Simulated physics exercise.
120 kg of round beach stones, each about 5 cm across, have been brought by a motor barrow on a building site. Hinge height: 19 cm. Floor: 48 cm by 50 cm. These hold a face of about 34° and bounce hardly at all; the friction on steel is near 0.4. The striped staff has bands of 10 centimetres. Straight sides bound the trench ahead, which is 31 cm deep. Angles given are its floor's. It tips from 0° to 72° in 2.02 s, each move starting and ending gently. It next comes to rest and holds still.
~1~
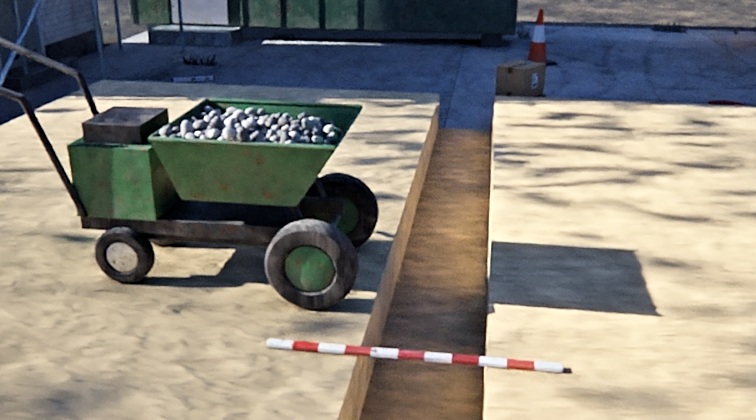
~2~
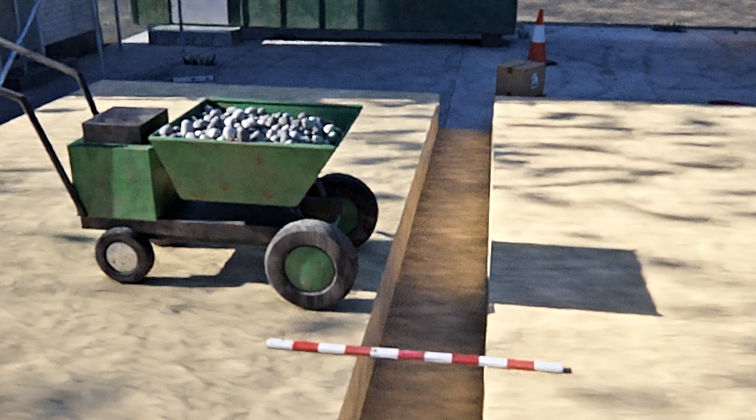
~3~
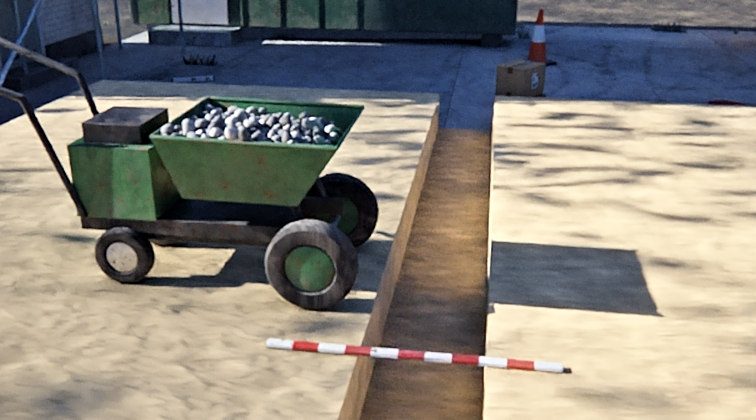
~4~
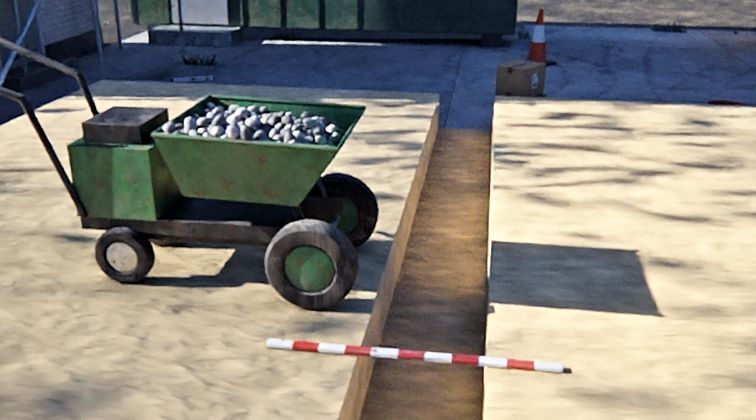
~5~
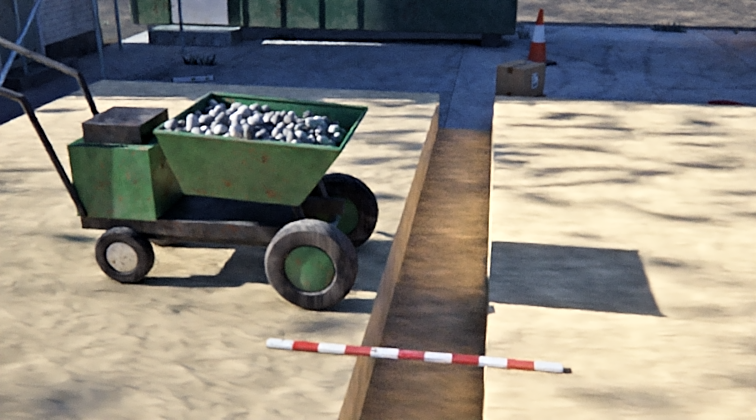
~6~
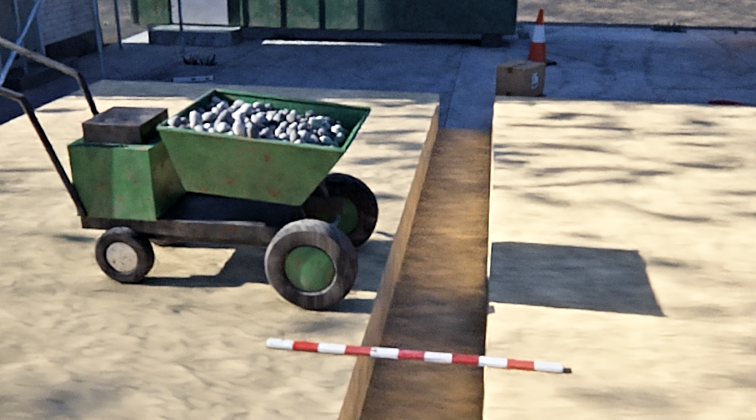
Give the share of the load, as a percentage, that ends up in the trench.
65 %.
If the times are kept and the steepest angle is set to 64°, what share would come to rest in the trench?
Near 70 per cent then.
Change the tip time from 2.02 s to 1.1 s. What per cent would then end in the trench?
In that case, around 50%.
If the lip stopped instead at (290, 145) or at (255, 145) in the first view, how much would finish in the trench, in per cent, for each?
Near 100 per cent from the first place, 100 from the second.
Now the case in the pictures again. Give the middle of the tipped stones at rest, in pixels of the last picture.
The stones end up centred near (471, 329).
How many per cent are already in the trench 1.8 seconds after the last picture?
By then, around 35 percent.
Then, 1.2 s after the last picture the floor is at 61°, 95 % in the skip, 5 % in the trench; the foremost stones are at (490, 276).
Then, 1.8 s after the last picture the floor is at 72°, 37 % in the skip, 33 % in the trench, 30 % past the trench; the foremost stones are at (635, 301).
Then, 2.2 s after the last picture the floor is at 72°, 16 % in the skip, 48 % in the trench, 36 % past the trench; the foremost stones are at (677, 300).
Then, 4.1 s after the last picture the floor is at 72°, 0 % in the skip, 65 % in the trench, 35 % past the trench; the foremost stones are at (684, 300).
